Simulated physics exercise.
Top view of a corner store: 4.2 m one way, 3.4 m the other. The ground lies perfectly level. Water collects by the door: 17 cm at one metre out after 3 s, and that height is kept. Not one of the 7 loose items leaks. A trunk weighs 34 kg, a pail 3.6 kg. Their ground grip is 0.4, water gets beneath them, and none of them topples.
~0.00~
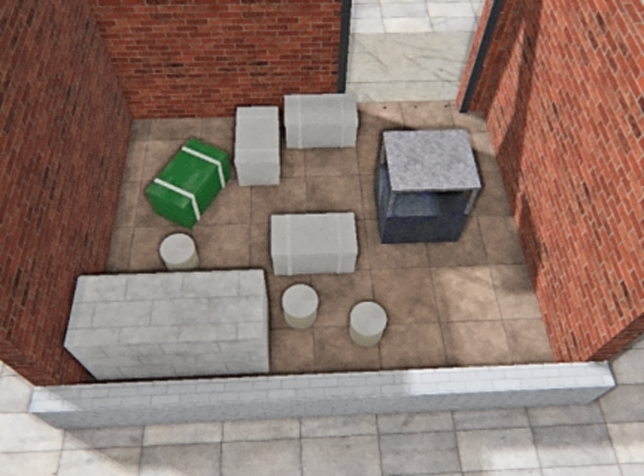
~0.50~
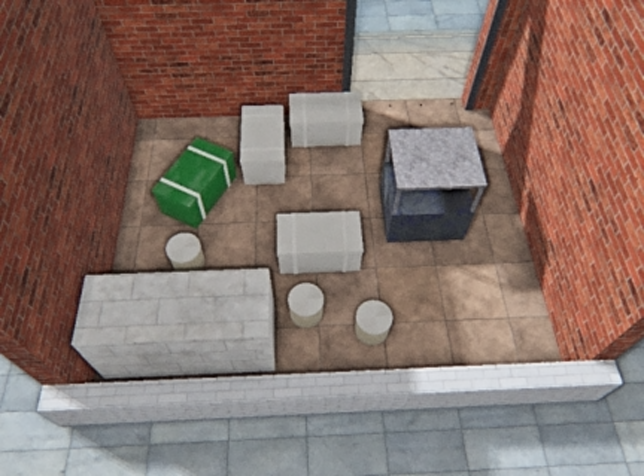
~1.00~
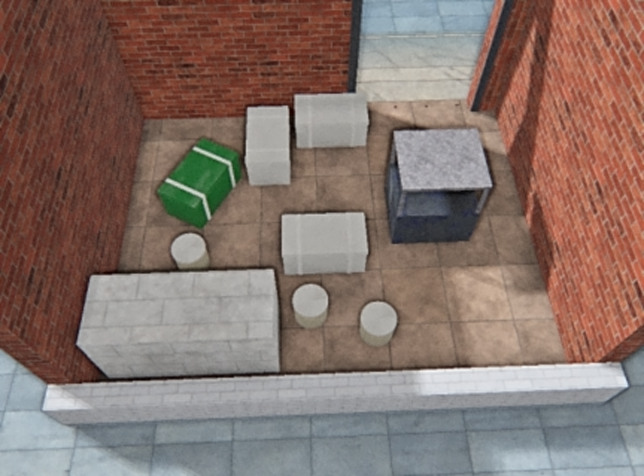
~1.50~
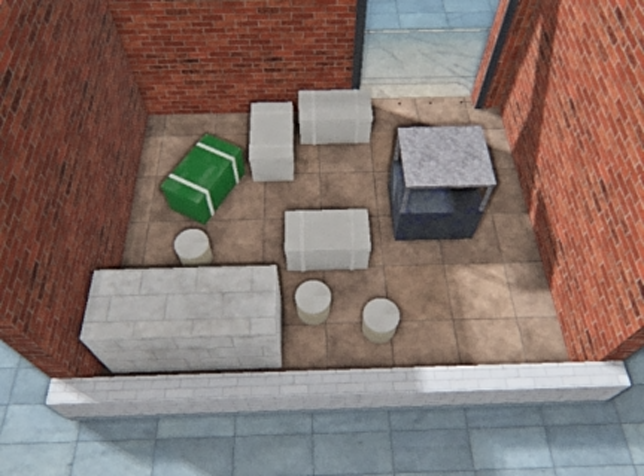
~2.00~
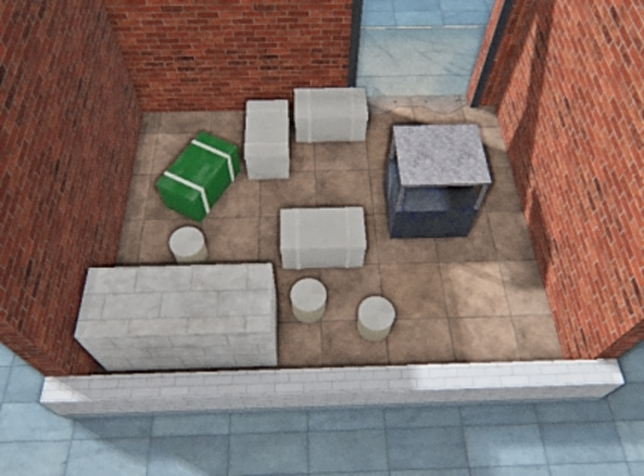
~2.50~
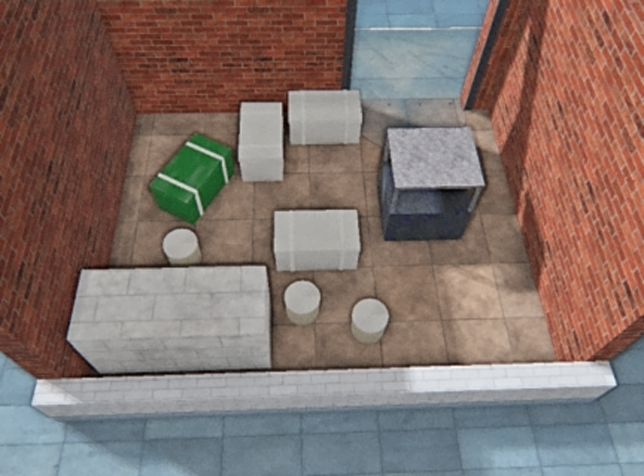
In a brick-walled corner store, water spreads over the paving outside while everything inside stays still.
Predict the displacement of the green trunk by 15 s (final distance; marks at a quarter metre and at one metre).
My guess: It's a bit away from its start.
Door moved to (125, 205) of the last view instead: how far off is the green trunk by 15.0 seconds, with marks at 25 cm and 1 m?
The green trunk drifts well away.
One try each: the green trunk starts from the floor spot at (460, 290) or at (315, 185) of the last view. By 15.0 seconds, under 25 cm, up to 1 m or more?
Respectively, it shifts somewhat and ends up distant.
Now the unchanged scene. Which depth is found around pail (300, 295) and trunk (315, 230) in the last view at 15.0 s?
First about 15 cm, second about 13 cm.
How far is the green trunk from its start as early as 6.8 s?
I'd guess some 0 cm by then.
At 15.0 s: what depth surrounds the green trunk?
Close to 12 centimetres.
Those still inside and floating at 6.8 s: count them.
1 at that moment.
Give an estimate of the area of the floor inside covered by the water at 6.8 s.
Roughly 10.0 m2.
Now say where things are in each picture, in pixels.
The first frame shows the green trunk at (188, 172), on the bottom; water covers 0.0 m2; 0 of 7 have shifted.
The second frame shows the green trunk at (193, 171) rests on the ground; water covers 0.0 m2; 0 of 7 have shifted.
The third frame shows the green trunk at (198, 172), on the bottom; 0.0 m2 under water; 0 of 7 have shifted.
The fourth frame shows the green trunk at (202, 167) rests on the ground; 0.0 m2 under water; 0 of 7 have shifted.
The fifth frame shows the green trunk at (197, 165), on the bottom; 0.0 m2 under water; 0 of 7 have shifted.
The sixth frame shows the green trunk at (191, 167), on the bottom; water covers 0.7 m2; 0 of 7 have shifted.
After 3.5 s the green trunk is near (191, 167), 0.0 m from its start, aground; 0 afloat.
After 6.8 s the green trunk is near (191, 167), 0.0 m from its start, aground; 1 afloat.
After 11.0 s the green trunk is near (190, 167), 0.0 m from its start, aground; 4 afloat.
After 15.0 s the green trunk is near (213, 125), 0.6 m from its start, afloat; 7 afloat.
